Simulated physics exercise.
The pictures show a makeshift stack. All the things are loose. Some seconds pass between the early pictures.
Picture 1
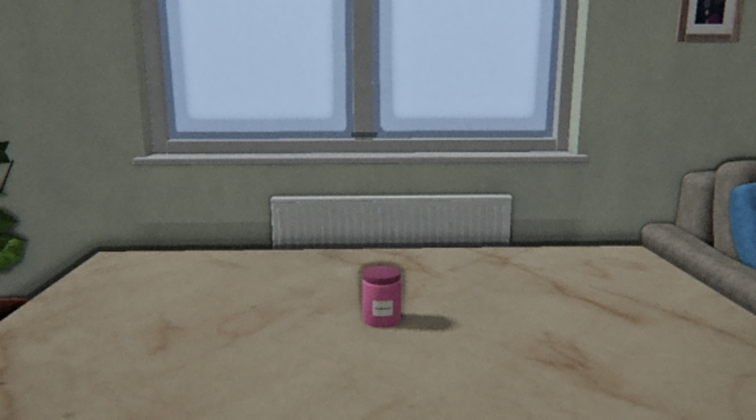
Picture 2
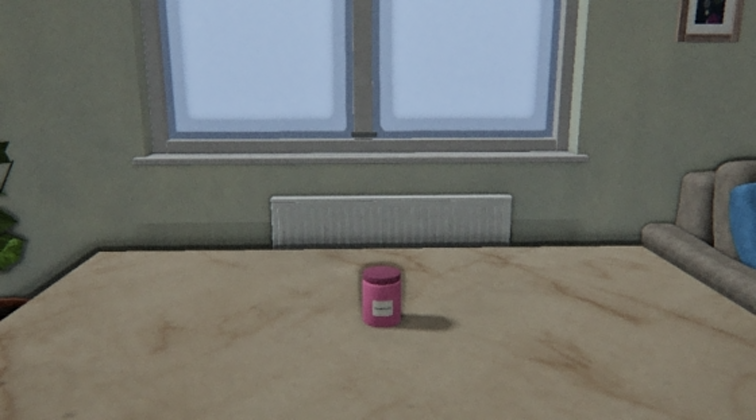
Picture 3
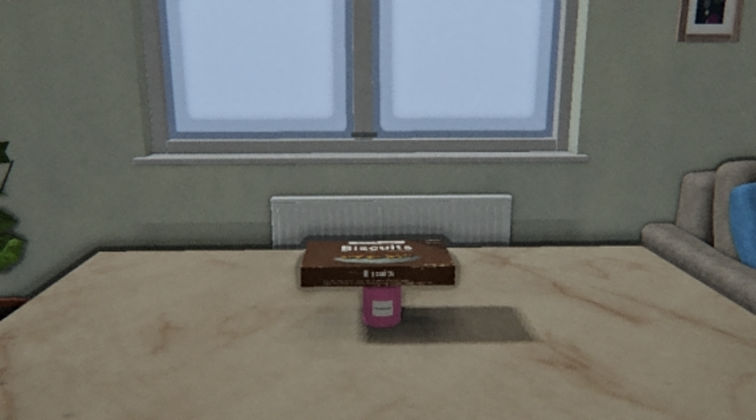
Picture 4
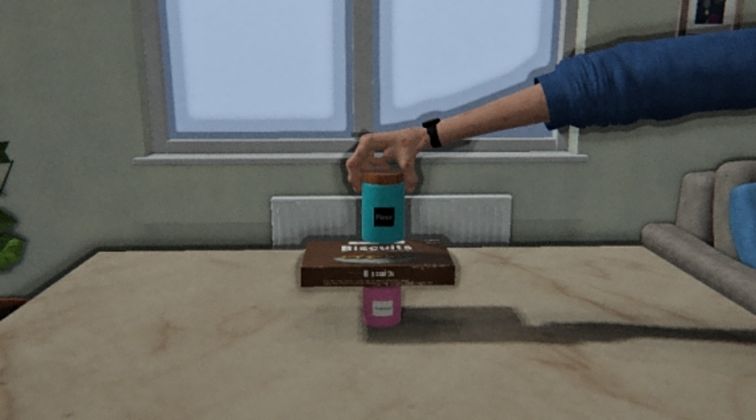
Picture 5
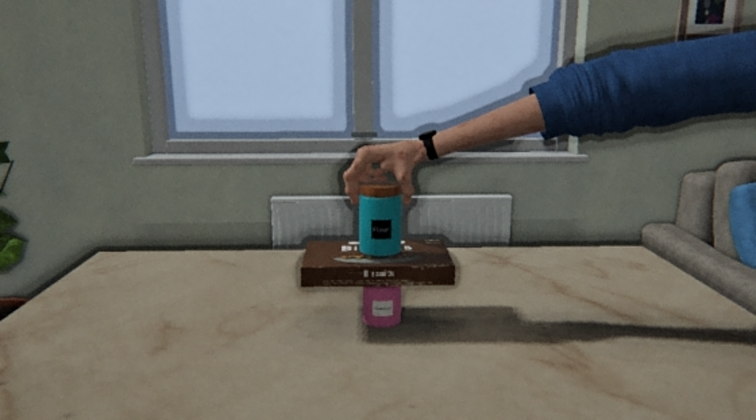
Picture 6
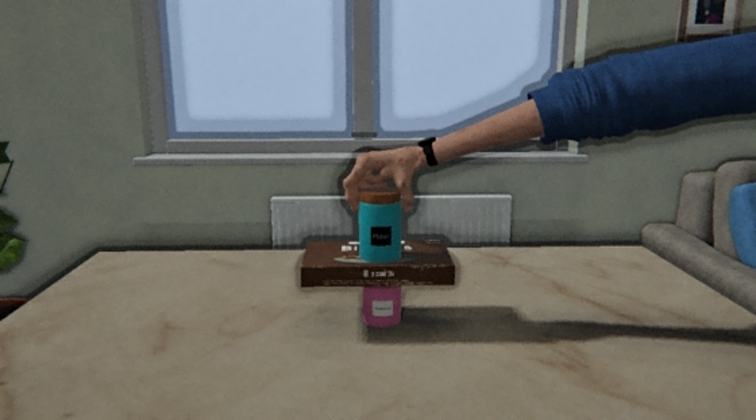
A brown biscuit box appeared on top of a small pink jar on the table, and then a hand reaching in from the right lowered a turquoise jar onto the box, keeping hold of it.
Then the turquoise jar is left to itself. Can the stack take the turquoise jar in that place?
Here the stack stays up.
Then, 0.80 s later than the last frame, all is still.
Then, 1.70 s later than the last frame, turquoise jar resting near (380, 225).
When it is over, all 3 as before. End places, in pixels of the last picture, turquoise jar near (380, 225). The stack keeps its balance.
